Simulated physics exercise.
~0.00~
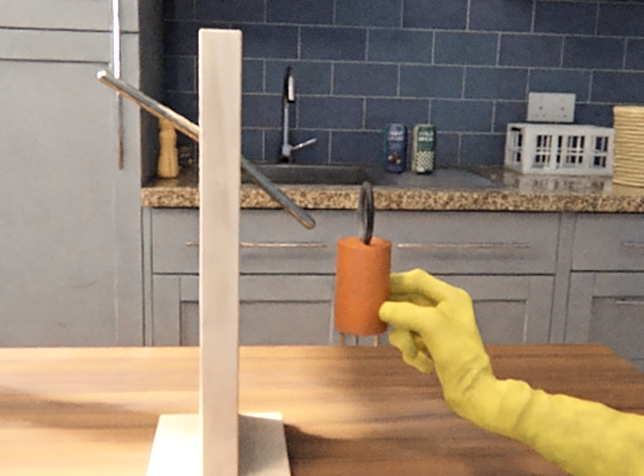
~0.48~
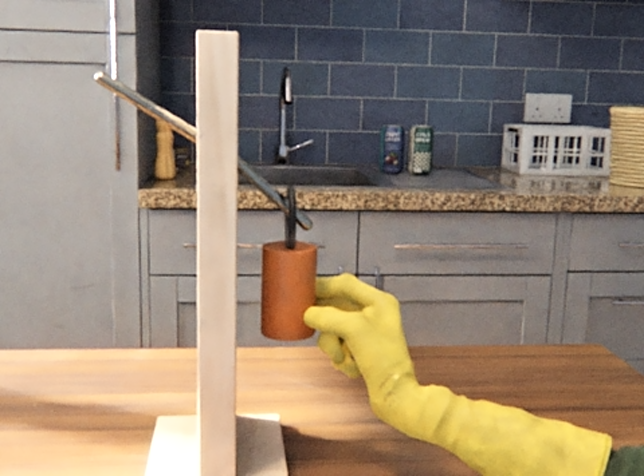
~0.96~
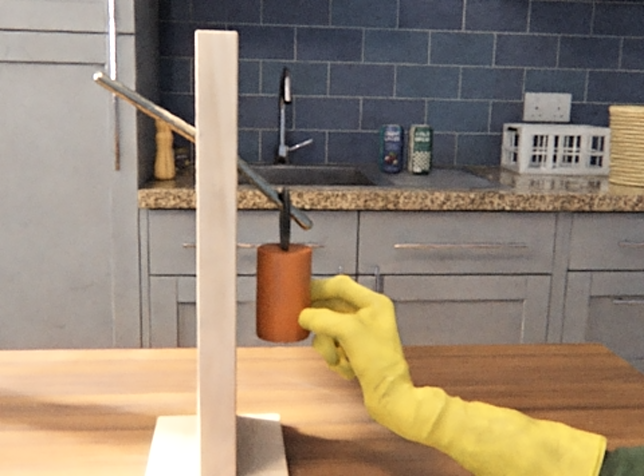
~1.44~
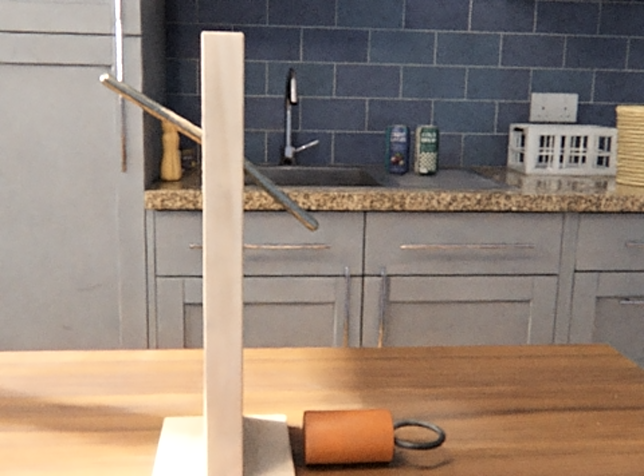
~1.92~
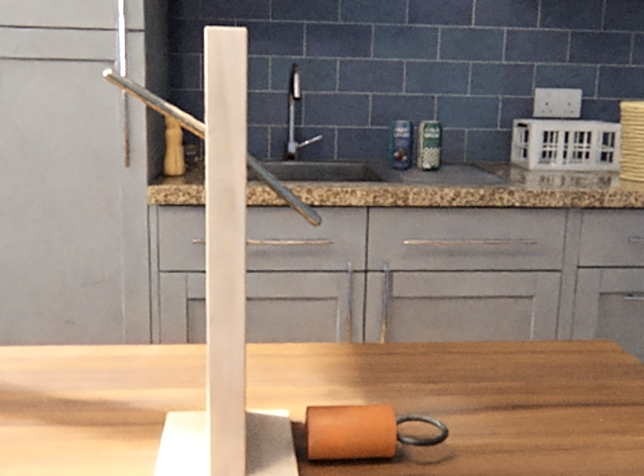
Yellow-gloved hand hanging an orange cylinder by its ring on a downward-sloping peg, the cylinder ending on its side on the table.
